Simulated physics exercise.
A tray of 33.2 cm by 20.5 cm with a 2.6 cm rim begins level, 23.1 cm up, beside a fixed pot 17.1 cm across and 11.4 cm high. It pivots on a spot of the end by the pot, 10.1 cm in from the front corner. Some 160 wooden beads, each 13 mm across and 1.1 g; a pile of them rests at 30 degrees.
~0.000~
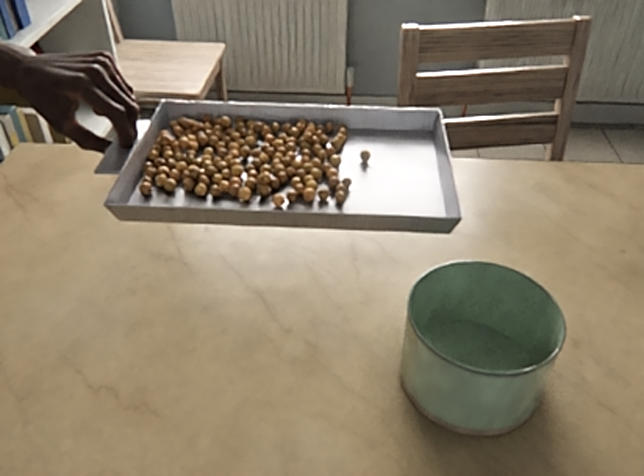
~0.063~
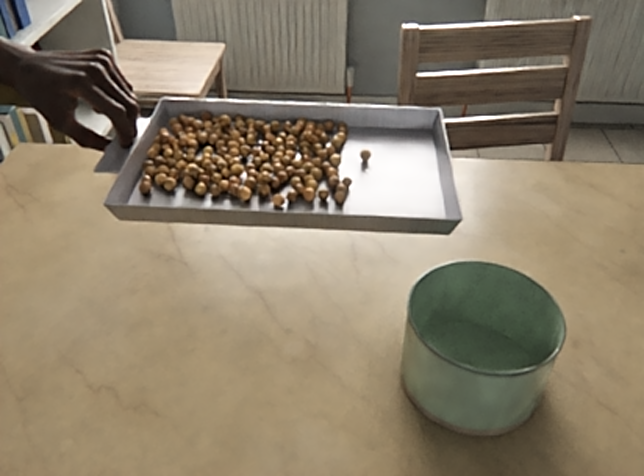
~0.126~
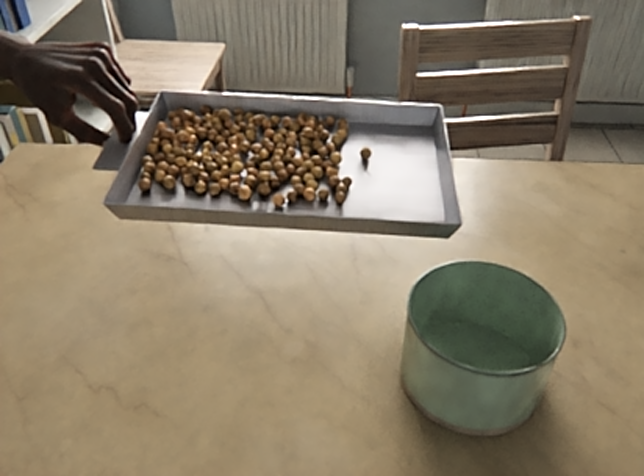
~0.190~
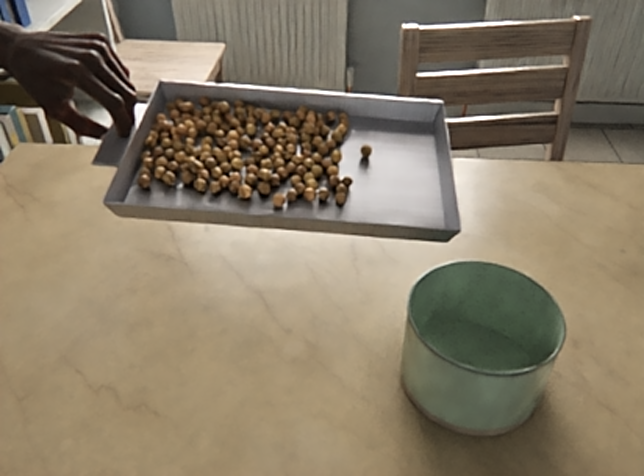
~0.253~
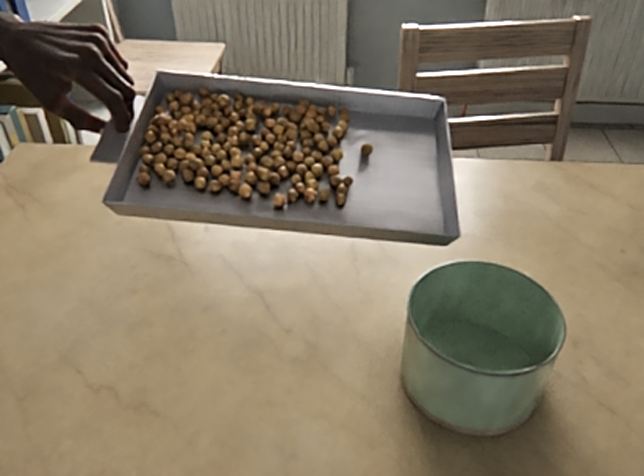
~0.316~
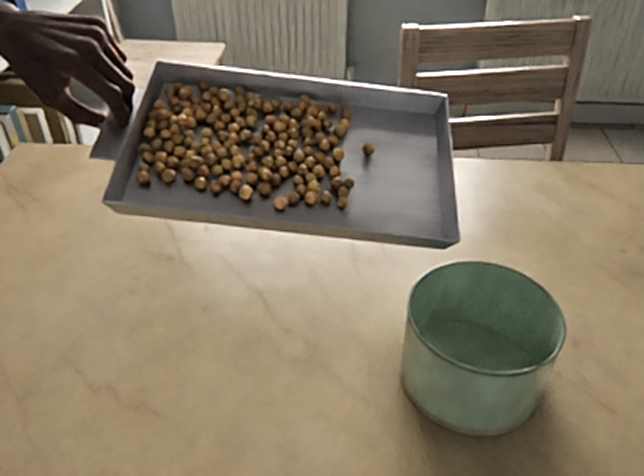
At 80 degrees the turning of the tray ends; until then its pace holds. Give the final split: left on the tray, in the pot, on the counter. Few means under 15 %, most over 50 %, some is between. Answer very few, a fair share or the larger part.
Tray very few, pot a fair share, counter the larger part.
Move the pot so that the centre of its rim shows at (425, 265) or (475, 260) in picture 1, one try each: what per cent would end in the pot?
Some 35 and 0 per cent.
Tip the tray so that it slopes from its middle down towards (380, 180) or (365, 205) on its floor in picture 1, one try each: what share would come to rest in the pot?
Some 65 and 100 per cent.
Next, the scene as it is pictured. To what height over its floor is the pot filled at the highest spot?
About 1.5 cm.
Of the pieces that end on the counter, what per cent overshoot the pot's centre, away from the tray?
About 0 per cent.
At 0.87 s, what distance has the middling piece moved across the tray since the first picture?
About 10 cm.
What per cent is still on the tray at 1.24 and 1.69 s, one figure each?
In turn: 100, 50.
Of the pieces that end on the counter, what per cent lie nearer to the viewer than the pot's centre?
About 70 per cent.
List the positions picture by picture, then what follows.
Tray tilt 0 degrees, front corners at (114, 200) and (453, 213); middle of the pieces at (245, 153); pot at (485, 311), in the first frame.
Tray tilt 1 degrees, front corners at (113, 199) and (453, 214); middle of the pieces at (245, 152), in the second frame.
Tray tilt 4 degrees, front corners at (113, 198) and (453, 219), lowest corner right front; middle of the pieces at (245, 148), in the third frame.
Tray tilt 7 degrees, front corners at (113, 197) and (453, 224), lowest corner right front; middle of the pieces at (245, 143), in the fourth frame.
Tray tilt 11 degrees, front corners at (112, 196) and (452, 229), lowest corner right front; middle of the pieces at (245, 139), in the fifth frame.
Tray tilt 14 degrees, front corners at (112, 196) and (452, 234), lowest corner right front; middle of the pieces at (245, 136); pot at (485, 311). The tray's pace is about 55 degrees a second, in the sixth frame.
After 0.87 s, tilt 46 degrees; the tray holds 100 %, the pot 0 %.
After 1.24 s, tilt 66 degrees; the tray holds 100 %, the pot 0 %.
After 1.69 s, tilt 80 degrees; the tray holds 50 %, the pot 5 %.
By 3.0 s all is still; tray 5 %, pot 25 %, counter 70 %.
